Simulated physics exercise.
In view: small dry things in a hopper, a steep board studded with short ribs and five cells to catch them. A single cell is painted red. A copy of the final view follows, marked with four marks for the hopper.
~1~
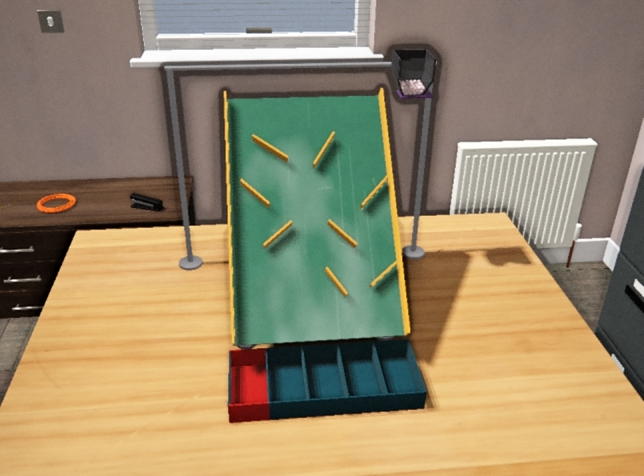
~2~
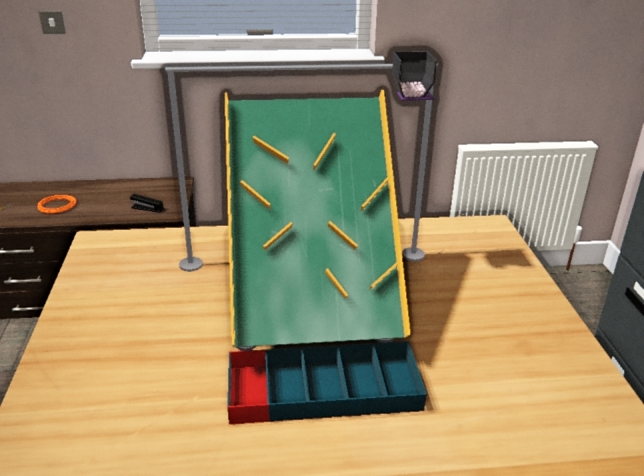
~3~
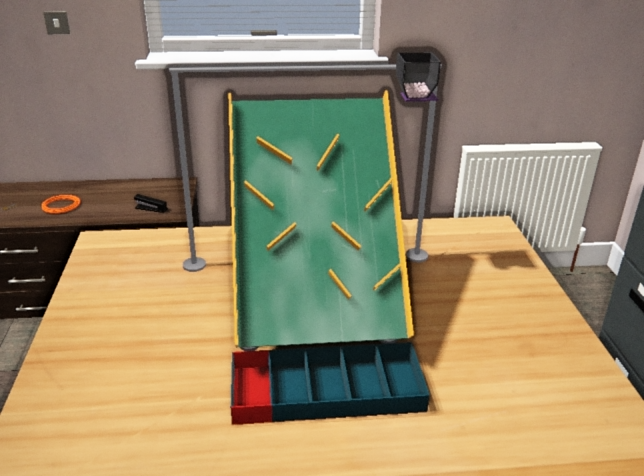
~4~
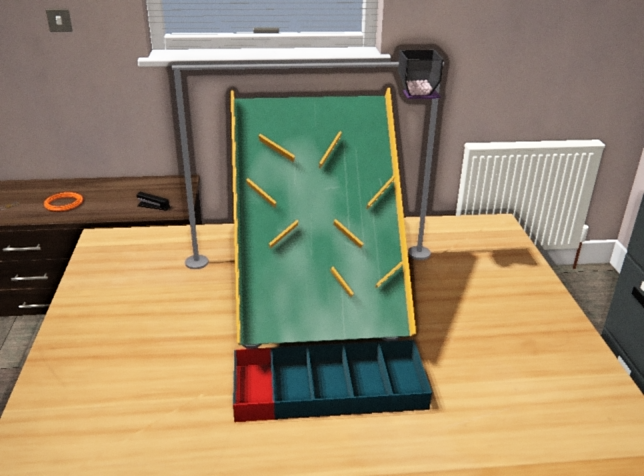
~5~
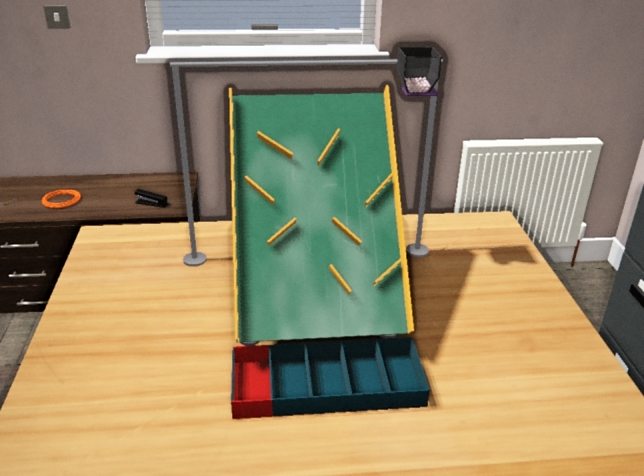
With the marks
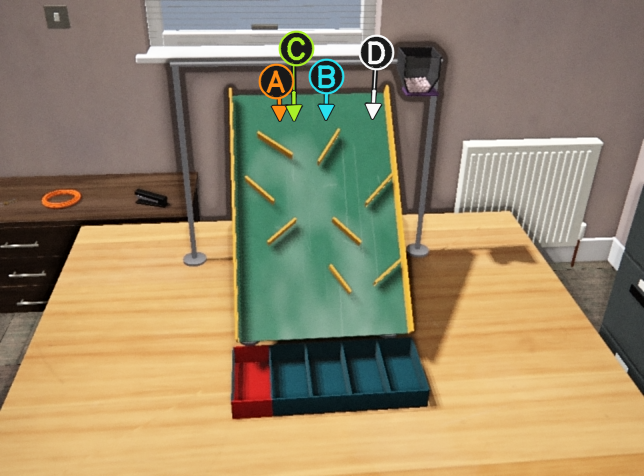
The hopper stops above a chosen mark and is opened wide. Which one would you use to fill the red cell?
Take B.
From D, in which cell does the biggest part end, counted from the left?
The fourth from the left.
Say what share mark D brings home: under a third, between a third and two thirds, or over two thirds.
Under a third.
On the marked copy, mark A meets the board at (279, 115); mark B meets the board at (326, 114); mark C meets the board at (294, 115); mark D meets the board at (372, 113).
With A, a stray few in the red cell, about two thirds in other cells, about a third outside the box.
With B, about a quarter in the red cell, about a quarter in other cells, about half outside the box.
With C, a stray few in the red cell, about half in other cells, about half outside the box.
With D, a stray few in the red cell, most in other cells, a small part outside the box.
